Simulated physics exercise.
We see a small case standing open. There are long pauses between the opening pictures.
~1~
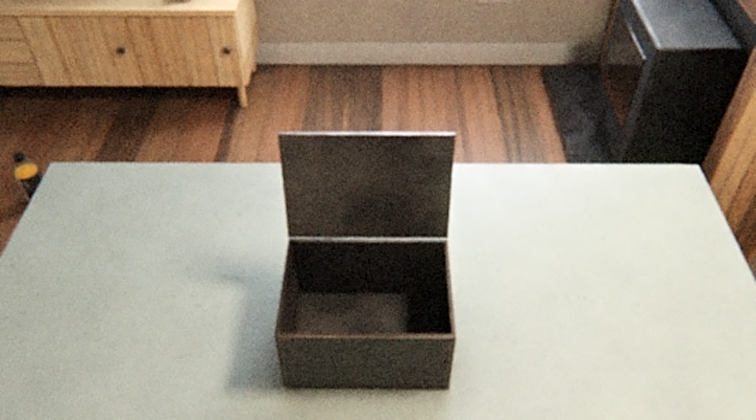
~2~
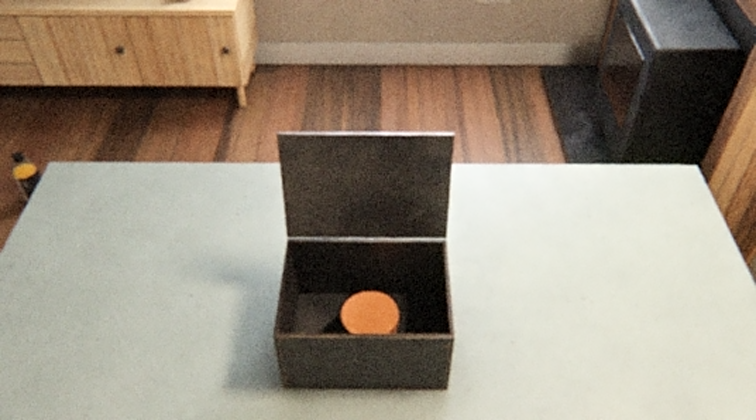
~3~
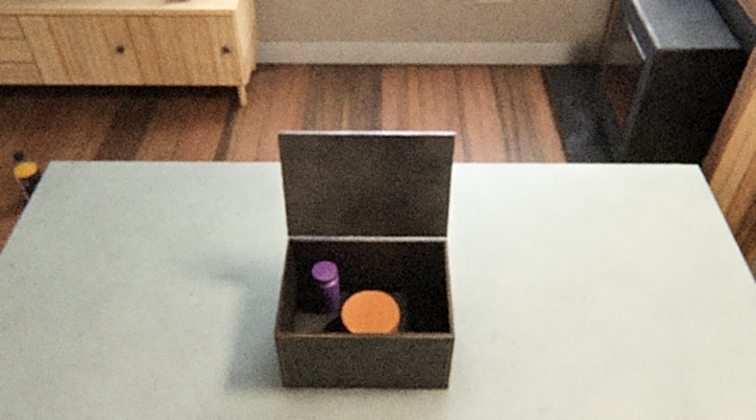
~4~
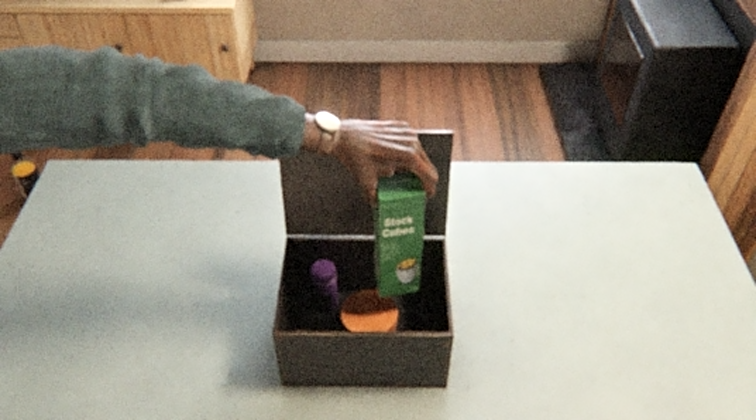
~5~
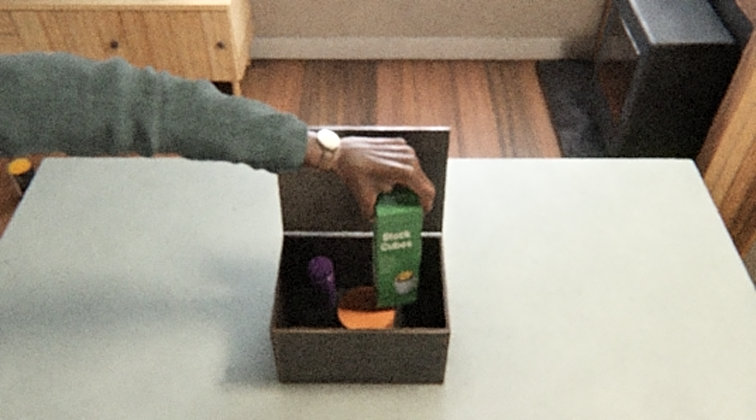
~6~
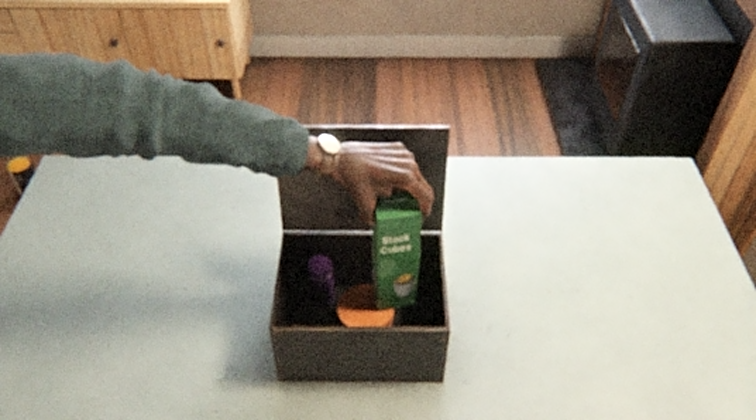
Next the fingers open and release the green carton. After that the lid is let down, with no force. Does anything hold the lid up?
Here the lid is held up.
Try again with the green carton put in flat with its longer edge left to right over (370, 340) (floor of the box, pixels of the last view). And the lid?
Then it shuts flat.
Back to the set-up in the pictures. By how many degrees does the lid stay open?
Some 20° above the rim.
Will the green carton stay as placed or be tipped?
The green carton tips.
Then, 0.60 s after the last picture, green carton tipped 47° from how it was near (413, 249); orange tub slid a little.
Then, 1.30 s after the last picture, lid 76° above the rim; green carton tipped 29° from how it was near (405, 267); orange tub slid a little.
Then, 3.00 s after the last picture, lid 47° above the rim; green carton tipped 32° from how it was near (408, 279); orange tub slid a little.
Then, 3.40 s after the last picture, lid 21° above the rim; green carton tipped 44° from how it was near (402, 307); orange tub slid a little.
At rest, lid 20° above the rim; tipped over in the box, green carton; moved from the start, orange tub; purple shaker in place. Seen from the same camera at the end, green carton near (400, 306).
